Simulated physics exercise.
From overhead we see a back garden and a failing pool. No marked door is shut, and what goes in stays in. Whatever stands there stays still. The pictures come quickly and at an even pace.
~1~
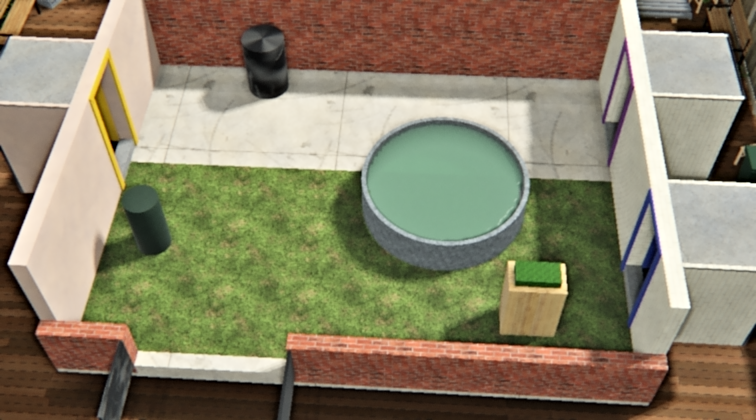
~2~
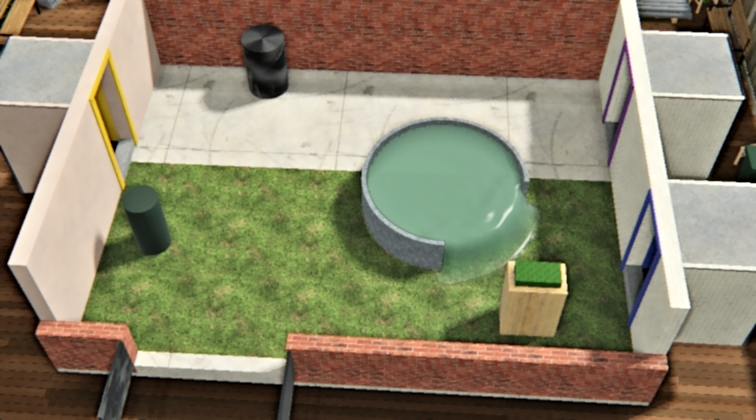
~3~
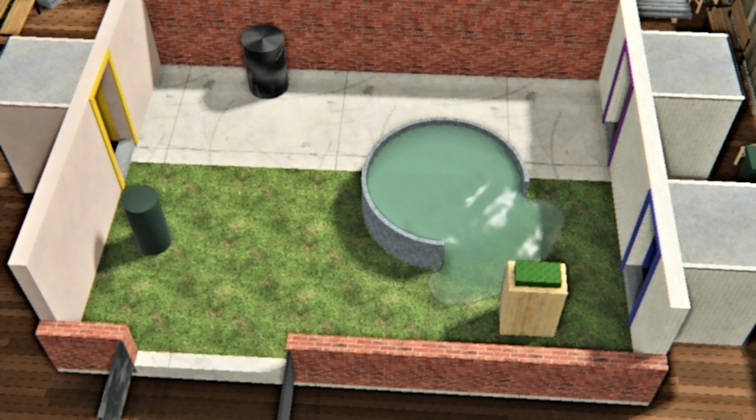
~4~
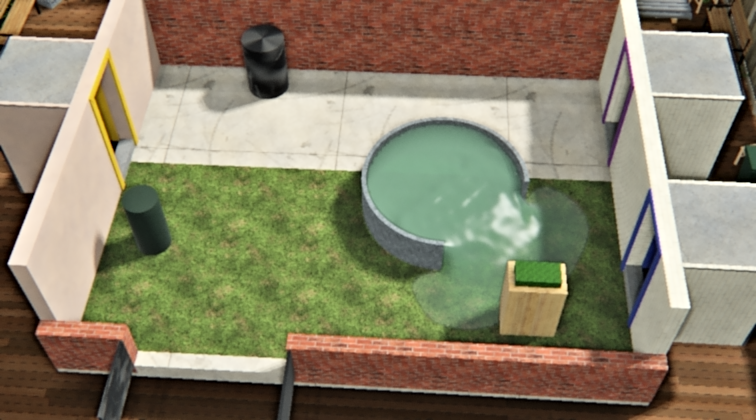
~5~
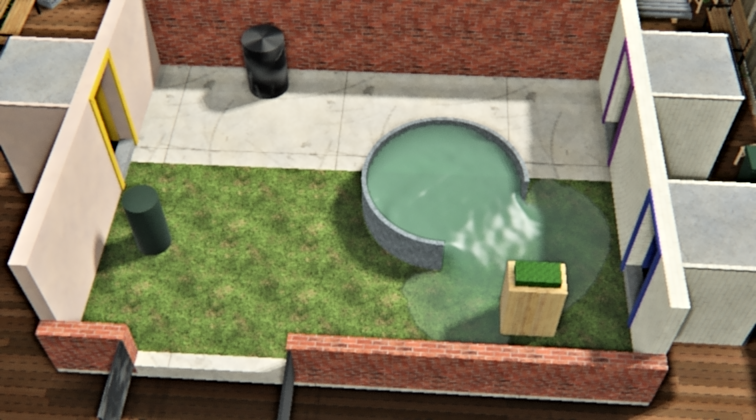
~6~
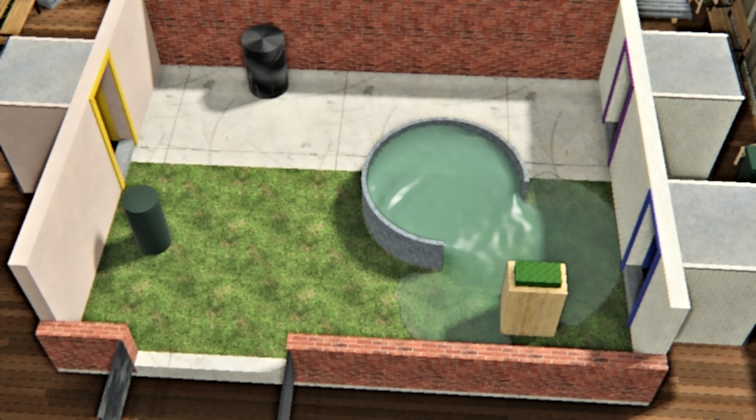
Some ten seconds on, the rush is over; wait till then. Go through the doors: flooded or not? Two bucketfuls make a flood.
One by one: The purple door does not top two buckets, the blue door tops two buckets, the yellow door does not top two buckets.
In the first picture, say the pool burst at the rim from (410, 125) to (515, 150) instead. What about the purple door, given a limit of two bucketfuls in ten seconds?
Door purple: It goes beyond the limit.
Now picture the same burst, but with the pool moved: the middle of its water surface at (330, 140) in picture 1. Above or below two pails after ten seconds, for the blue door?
In short, the blue door misses the threshold.
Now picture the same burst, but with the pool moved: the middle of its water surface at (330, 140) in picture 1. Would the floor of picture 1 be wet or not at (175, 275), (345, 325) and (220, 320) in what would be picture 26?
Going through the three places: Out of reach, in the spill, in the spill.
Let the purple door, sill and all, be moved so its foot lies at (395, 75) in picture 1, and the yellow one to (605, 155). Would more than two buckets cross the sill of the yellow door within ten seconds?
Put simply, the yellow door stays beneath the mark.
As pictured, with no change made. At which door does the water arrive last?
I'd say the yellow one.
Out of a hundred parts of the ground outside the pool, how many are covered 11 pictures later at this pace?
Near 25 in a hundred.
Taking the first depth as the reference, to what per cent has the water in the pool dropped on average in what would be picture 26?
Roughly 32 %.
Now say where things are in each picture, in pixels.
The first picture shows still water in the round pool at (445, 180).
In the second picture, the front is at (439, 274), out from the gap at (499, 242).
In the third picture, water pours out at (499, 245) and has run to (438, 296).
In the fourth picture, the front is at (430, 313), out from the gap at (499, 245).
In the fifth picture, the front is at (433, 333), out from the gap at (499, 246).
In the sixth picture, water pours out at (499, 246) and has run to a hidden place.
A moment on, water covers 20 % of the floor; the purple door not reached, the blue door wet at the sill, nothing in, the yellow door not reached.
Next, water covers 25 % of the floor; the purple door wet at the sill, nothing in, the blue door over two buckets in, the yellow door not reached.
Then, water covers 40 % of the floor; the purple door wet at the sill, nothing in, the blue door far over two buckets in, the yellow door not reached.
Later, water covers 65 % of the floor; the purple door wet at the sill, nothing in, the blue door far over two buckets in, the yellow door not reached.
In the end, water covers 95 % of the floor; the purple door wet at the sill, nothing in, the blue door far over two buckets in, the yellow door wet at the sill, nothing in.
